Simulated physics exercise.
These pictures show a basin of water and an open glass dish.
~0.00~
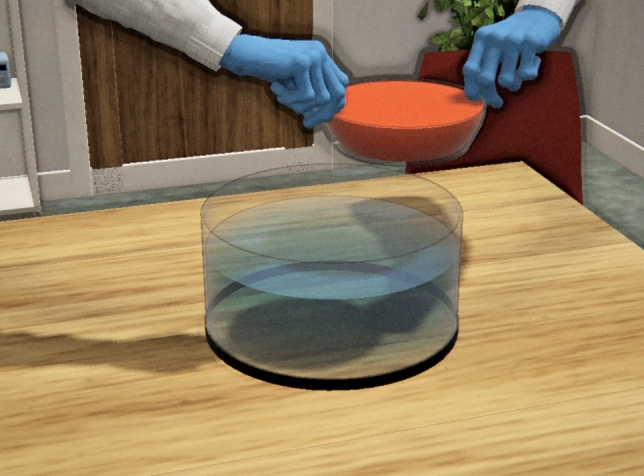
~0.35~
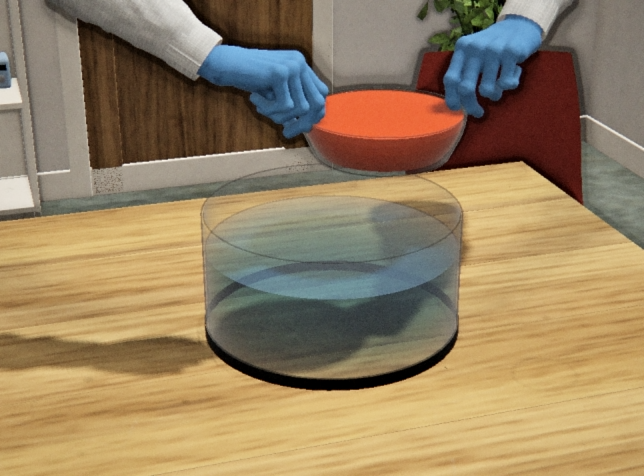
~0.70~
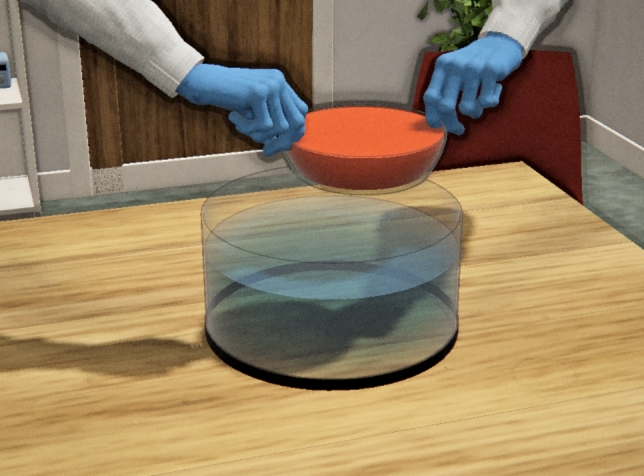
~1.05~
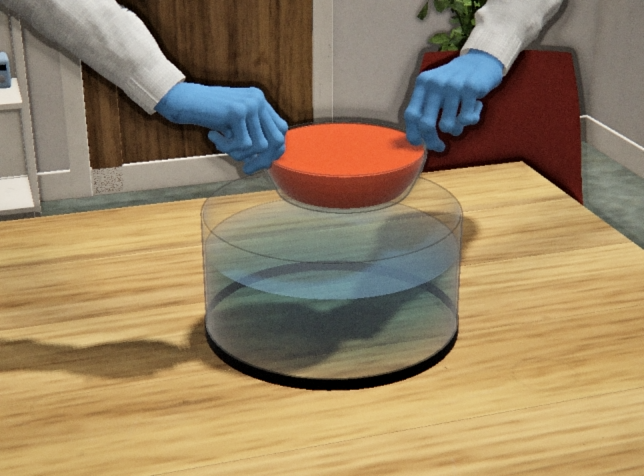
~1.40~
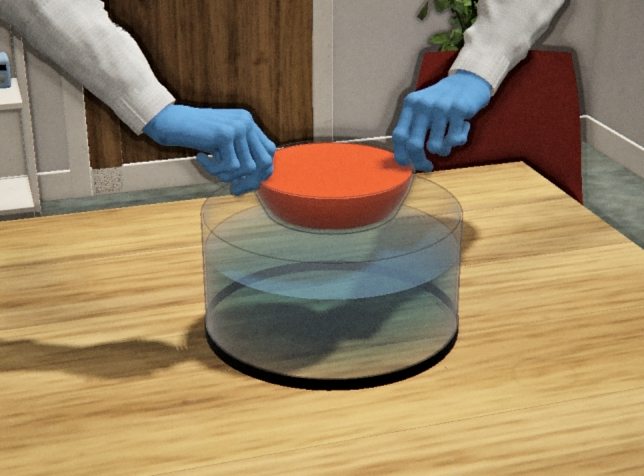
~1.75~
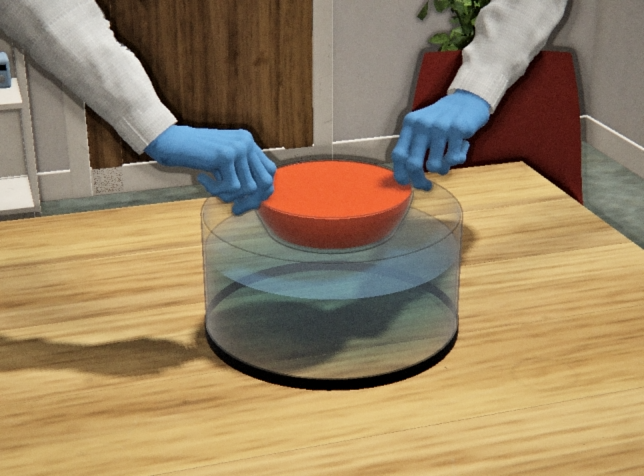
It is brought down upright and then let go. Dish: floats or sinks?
Chances are it will be submerged when they let go.
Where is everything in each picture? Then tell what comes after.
The first picture shows dish (402, 120) nearly full; above the basin.
The second picture shows dish nearly full, surface at (383, 114); coming down.
The third picture shows dish (363, 148) nearly full; lower.
The fourth picture shows dish nearly full, surface at (343, 149); lower still.
The fifth picture shows dish (332, 186) nearly full; close to the surface.
The sixth picture shows dish nearly full, surface at (332, 189); just over the surface.
By 2.2 s, the dish dips into the water.
By 2.8 s, water pours in over its rim.
By 5.0 s, the dish lies on the bottom.
